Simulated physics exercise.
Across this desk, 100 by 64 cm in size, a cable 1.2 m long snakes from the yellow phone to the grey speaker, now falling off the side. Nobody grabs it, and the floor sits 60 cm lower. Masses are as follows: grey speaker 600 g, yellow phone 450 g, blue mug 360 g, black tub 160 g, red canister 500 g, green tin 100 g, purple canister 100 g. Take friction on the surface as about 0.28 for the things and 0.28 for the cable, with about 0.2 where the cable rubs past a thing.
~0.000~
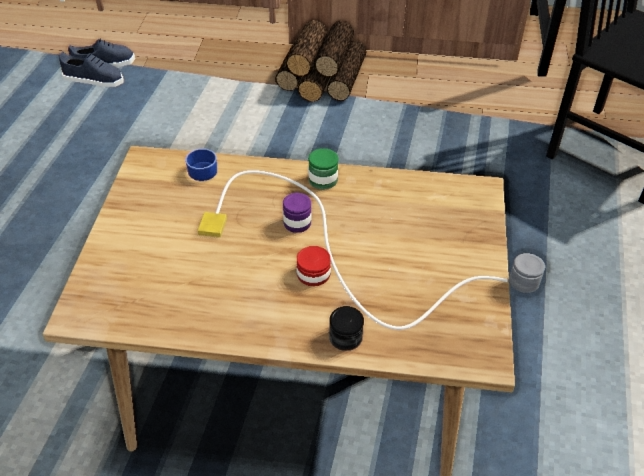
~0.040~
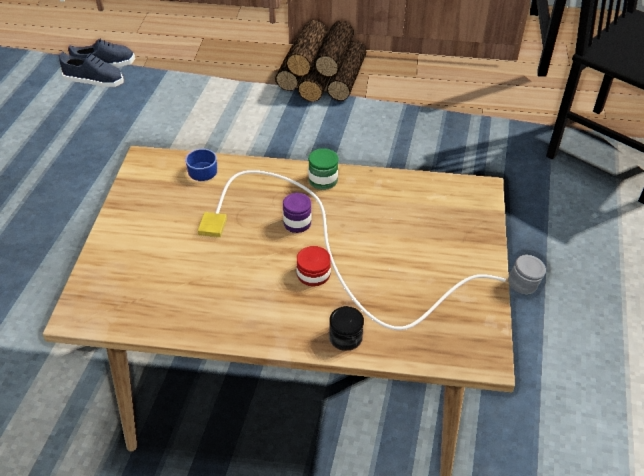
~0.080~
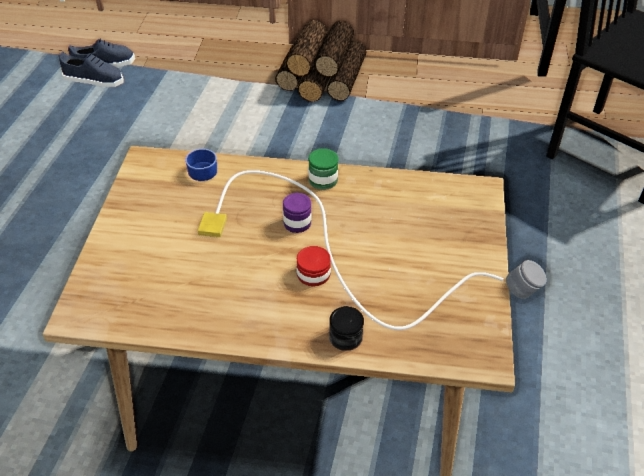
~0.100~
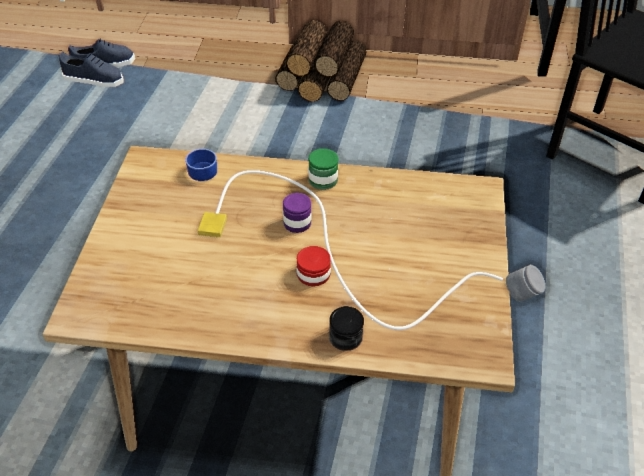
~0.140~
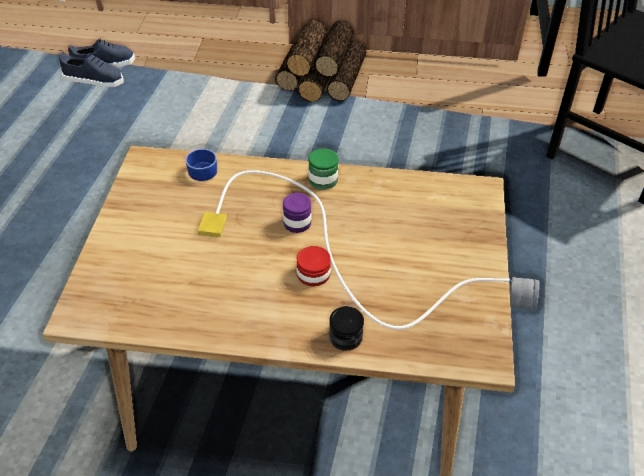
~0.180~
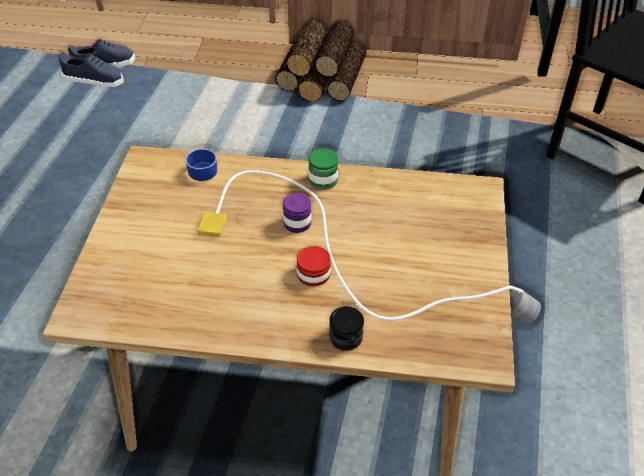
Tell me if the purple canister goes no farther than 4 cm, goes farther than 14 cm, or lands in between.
The way it looks, its move will be average in size.
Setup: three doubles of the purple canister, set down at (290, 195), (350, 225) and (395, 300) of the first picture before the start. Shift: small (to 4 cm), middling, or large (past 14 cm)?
In turn, the three show a lot of movement, only a little movement and a lot of movement.
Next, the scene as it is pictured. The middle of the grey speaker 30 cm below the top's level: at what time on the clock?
It happens at 0.30 seconds on the clock.
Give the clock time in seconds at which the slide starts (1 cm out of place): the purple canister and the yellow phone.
Purple canister: 0.40 s; yellow phone: 0.40 s.
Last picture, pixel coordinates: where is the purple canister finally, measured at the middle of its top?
Last view, top position: About (299, 232).
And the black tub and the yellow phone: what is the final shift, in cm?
Black tub 0 cm, yellow phone 10 cm.
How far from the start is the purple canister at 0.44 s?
The purple canister is 4 cm out of place.
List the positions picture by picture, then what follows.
The first frame shows purple canister (297, 202); cable runs through (461, 284) (381, 323) (230, 182).
The second frame shows grey speaker (530, 266); cable runs through (460, 284) (230, 181).
The third frame shows grey speaker (526, 280); cable runs through (460, 283) (230, 181).
The fourth frame shows grey speaker (526, 283); cable runs through (460, 283) (230, 181).
The fifth frame shows grey speaker (524, 293); cable runs through (462, 284) (230, 181).
The sixth frame shows purple canister (297, 202); cable runs through (485, 295) (386, 319) (230, 181).
After 0.4 s, the cable's tail end at (241, 225); purple canister 4 cm off its start, yellow phone 3 cm off its start, grey speaker over the edge.
After 0.7 s, the cable's tail end at (252, 236); purple canister 10 cm off its start, yellow phone 10 cm off its start, grey speaker over the edge.
After 0.9 s, the cable's tail end at (252, 236); purple canister 10 cm off its start at (299, 232), yellow phone 10 cm off its start at (255, 221), grey speaker over the edge.
After 1.2 s, the cable's tail end at (252, 236); purple canister 10 cm off its start, yellow phone 10 cm off its start, grey speaker over the edge.
After 2.4 s, the cable's tail end at (252, 236); purple canister 10 cm off its start at (299, 232), yellow phone 10 cm off its start at (255, 221), grey speaker over the edge.
